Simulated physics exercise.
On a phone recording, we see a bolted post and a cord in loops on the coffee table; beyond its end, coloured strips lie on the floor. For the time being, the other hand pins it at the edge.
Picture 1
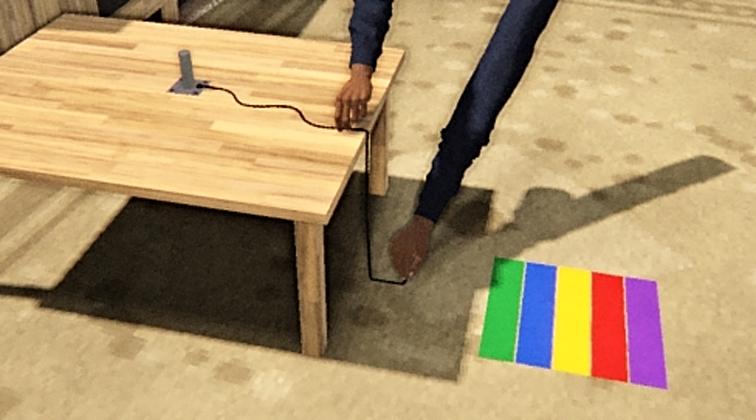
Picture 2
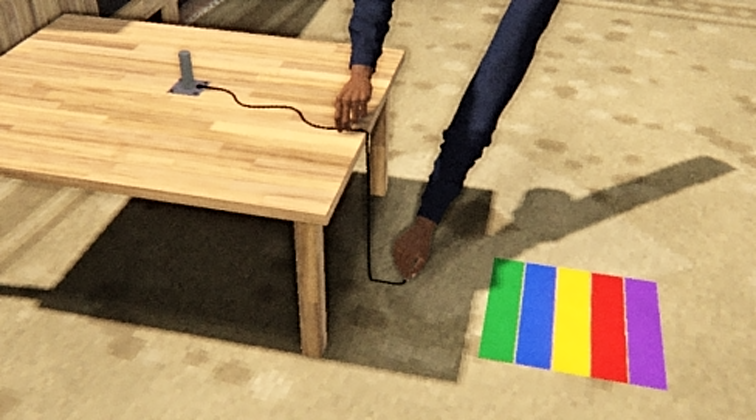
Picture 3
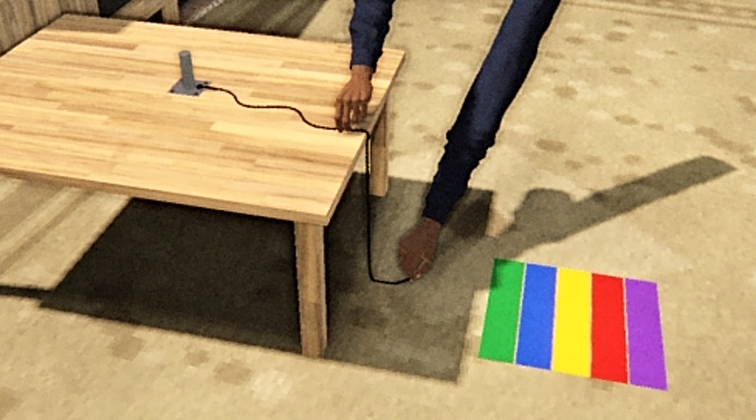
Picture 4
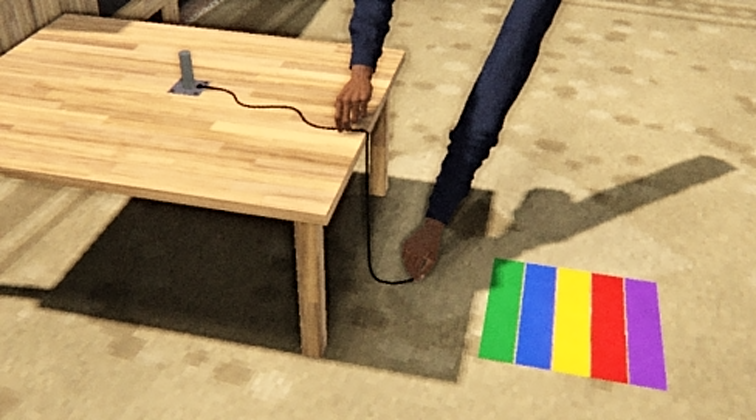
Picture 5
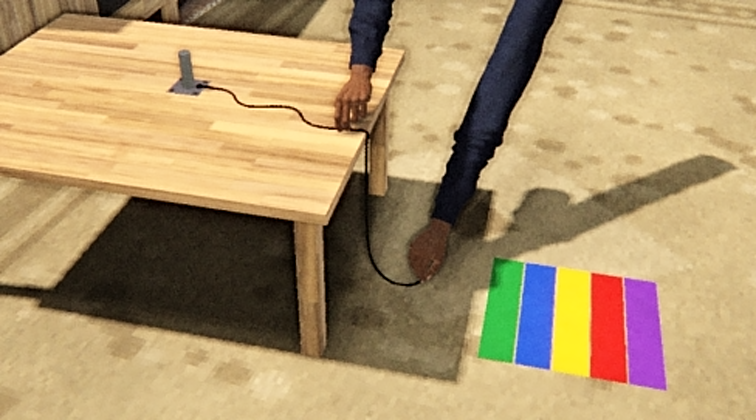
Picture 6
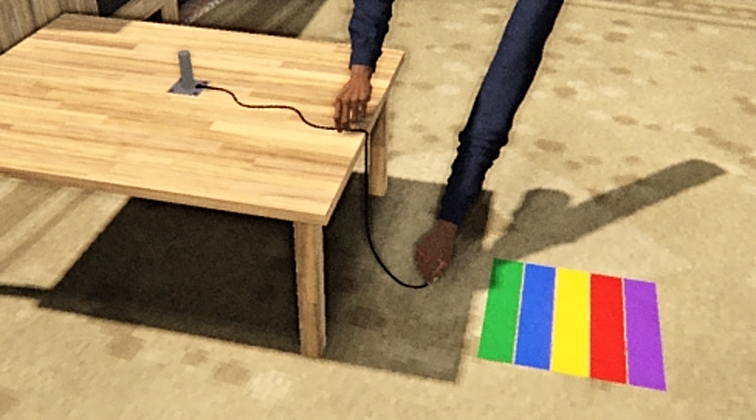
On a wooden table's edge, one hand pins a dark cord while the other draws its hanging end slightly right near coloured strips.
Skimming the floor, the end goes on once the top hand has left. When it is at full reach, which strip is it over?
It is over the blue strip.
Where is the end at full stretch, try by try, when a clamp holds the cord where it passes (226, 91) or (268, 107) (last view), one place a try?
In order: Close to (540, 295) and close to (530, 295).
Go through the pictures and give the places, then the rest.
End (407, 275); green (499, 340); blue (535, 346); yellow (572, 352); red (609, 358); purple (647, 365), in the first picture.
End (410, 276); cord through (227, 91) (274, 107) (321, 127) (367, 156) (368, 218) (369, 269), in the second picture.
End (415, 277), in the third picture.
End (419, 277); cord through (227, 91) (274, 107) (321, 128) (367, 156) (368, 218) (371, 270), in the fourth picture.
End (425, 278), in the fifth picture.
End (432, 280); cord through (226, 91) (274, 107) (320, 128) (366, 156) (366, 218) (386, 269), in the sixth picture.
Early on, end near (472, 286); short of the strips.
Midway, end near (515, 293); over green.
At the end of the slack, end near (542, 297); over blue. The end stops over the blue strip.
